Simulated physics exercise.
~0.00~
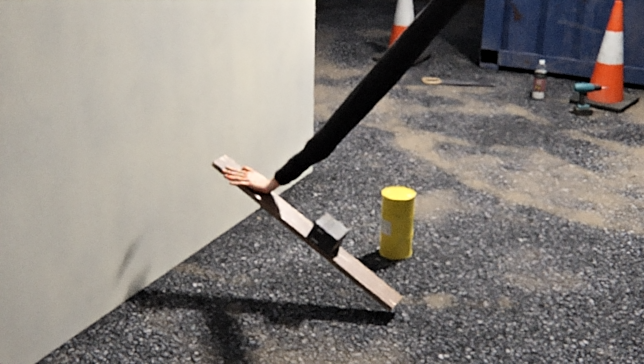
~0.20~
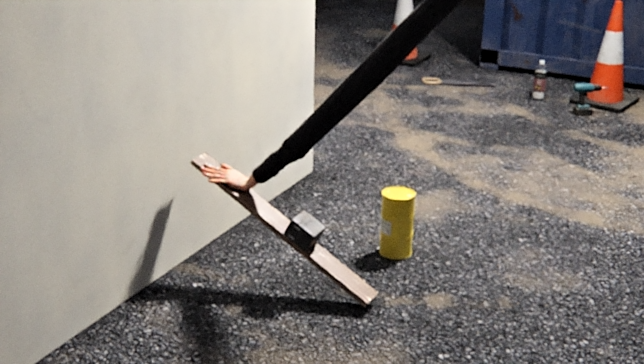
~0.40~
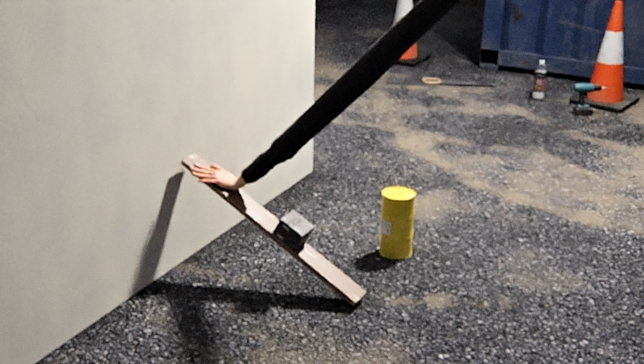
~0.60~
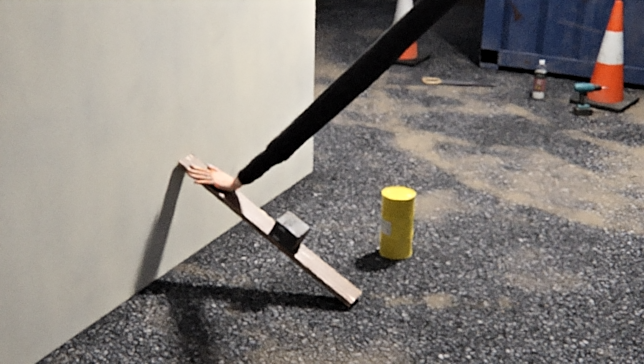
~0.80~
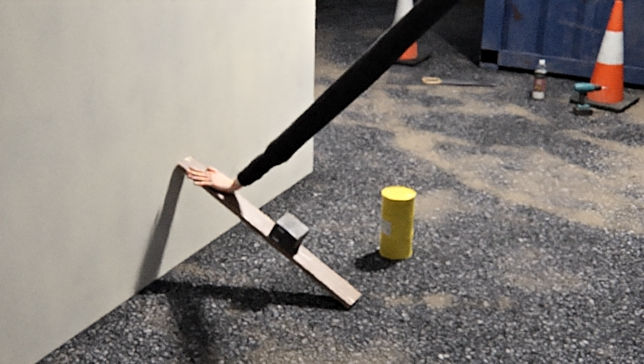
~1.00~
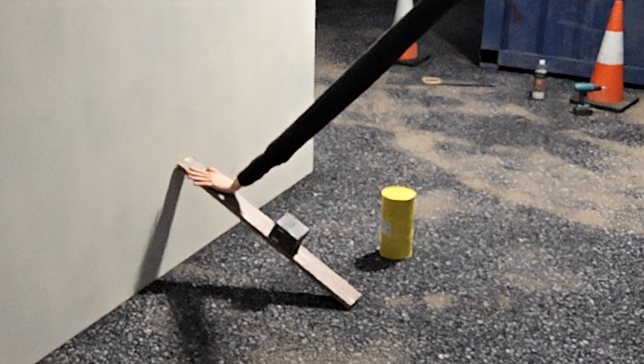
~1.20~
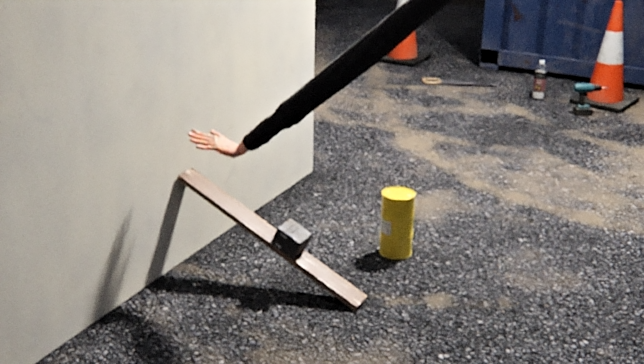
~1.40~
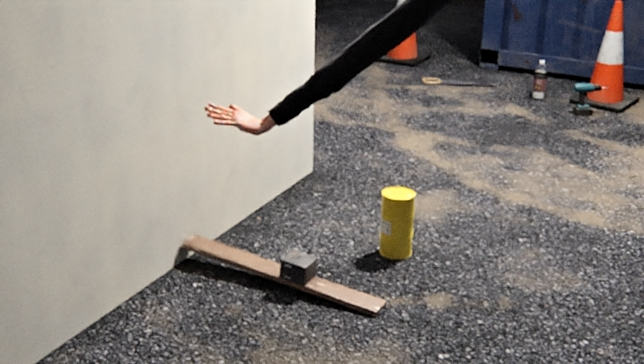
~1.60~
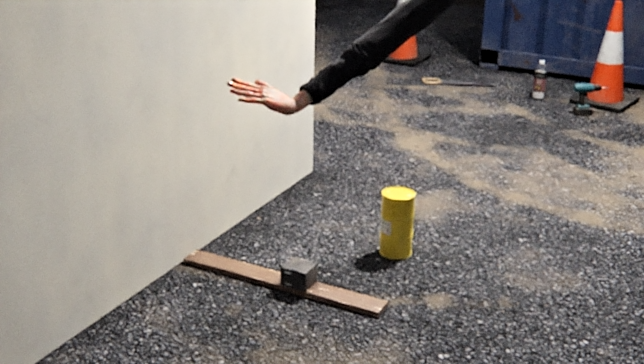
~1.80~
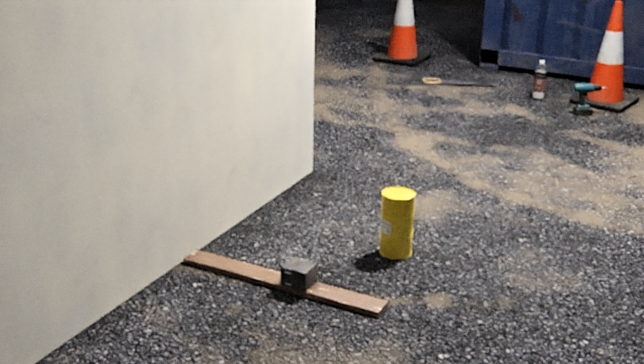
To begin with, a hand in a dark sleeve holds a tilted brown plank with a small dark box on it, near a pale wall, while a yellow canister stands to the right. The hand moves the plank left until its upper end leans against the wall, then holds it there. Next, the fingers let go and the arm draws back. The plank's foot slips outward to the right as its top slides down the wall. It ends flat on the gravel with the box still on it, the hand gone and the canister still upright.
